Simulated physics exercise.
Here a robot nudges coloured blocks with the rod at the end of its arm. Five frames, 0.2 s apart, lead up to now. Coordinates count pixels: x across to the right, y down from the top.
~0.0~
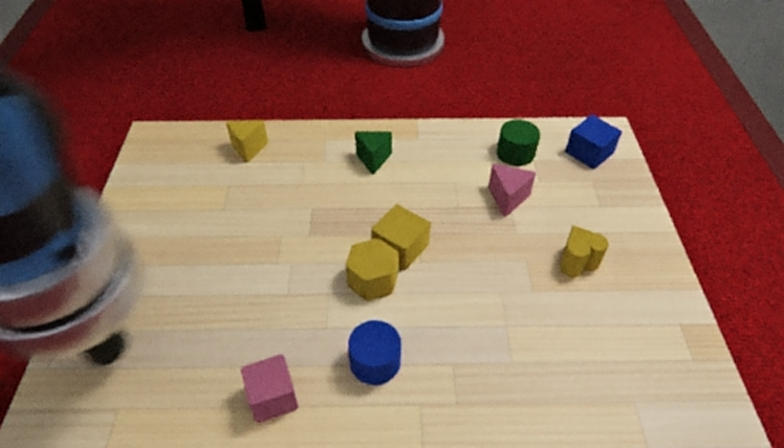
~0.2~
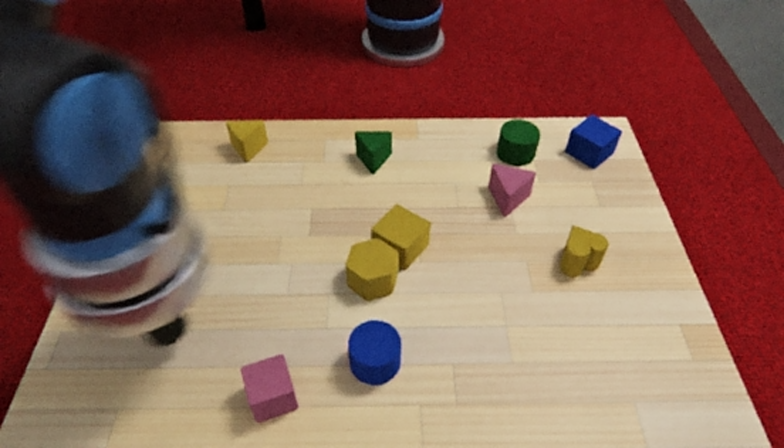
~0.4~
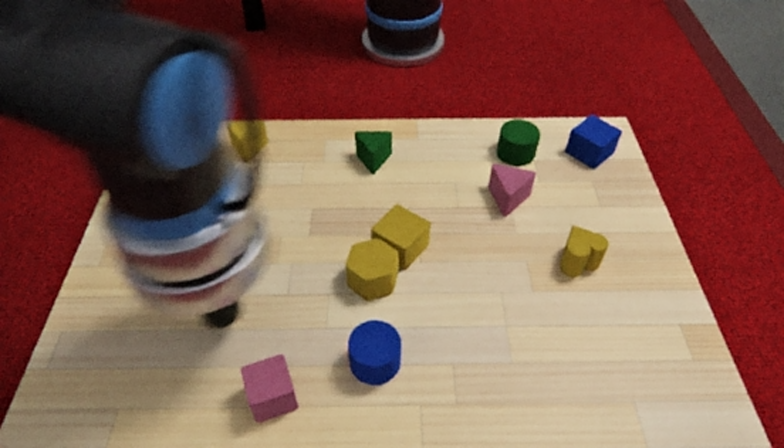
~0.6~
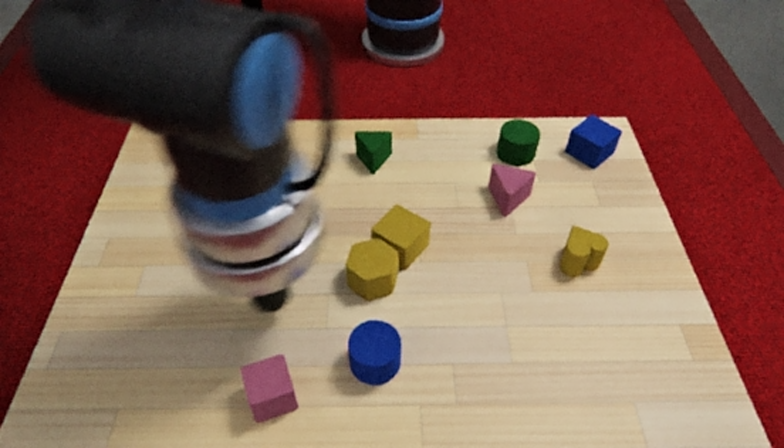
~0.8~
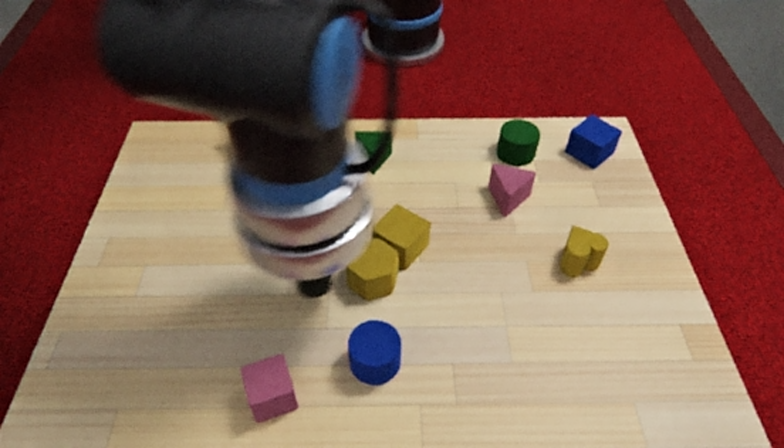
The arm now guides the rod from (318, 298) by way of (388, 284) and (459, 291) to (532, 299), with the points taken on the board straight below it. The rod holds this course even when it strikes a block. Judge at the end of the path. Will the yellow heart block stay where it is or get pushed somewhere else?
The push misses it.
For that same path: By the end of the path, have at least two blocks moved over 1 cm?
That would be a yes.
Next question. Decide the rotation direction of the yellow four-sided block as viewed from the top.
Answer: Anticlockwise.
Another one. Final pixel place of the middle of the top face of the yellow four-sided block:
I'd guess (431, 203).
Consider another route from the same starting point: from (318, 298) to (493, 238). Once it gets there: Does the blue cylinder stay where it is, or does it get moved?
The block stays on its spot.
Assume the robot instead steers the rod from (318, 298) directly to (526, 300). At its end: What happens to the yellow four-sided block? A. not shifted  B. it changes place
The one that fits is B, it changes place.
What follows on the original path. One third of the way, rod at (389, 269); yellow hexagonal block at (423, 241), turned 25° anticlockwise; yellow four-sided block at (426, 206), turned 20° anticlockwise.
Two thirds of the way, rod at (462, 276); yellow hexagonal block at (462, 236), turned 90° anticlockwise; yellow four-sided block at (431, 203), turned 40° anticlockwise.
At the end, rod at (537, 284); yellow hexagonal block at (463, 236), turned 90° anticlockwise; yellow four-sided block at (431, 203), turned 40° anticlockwise; yellow heart block still.
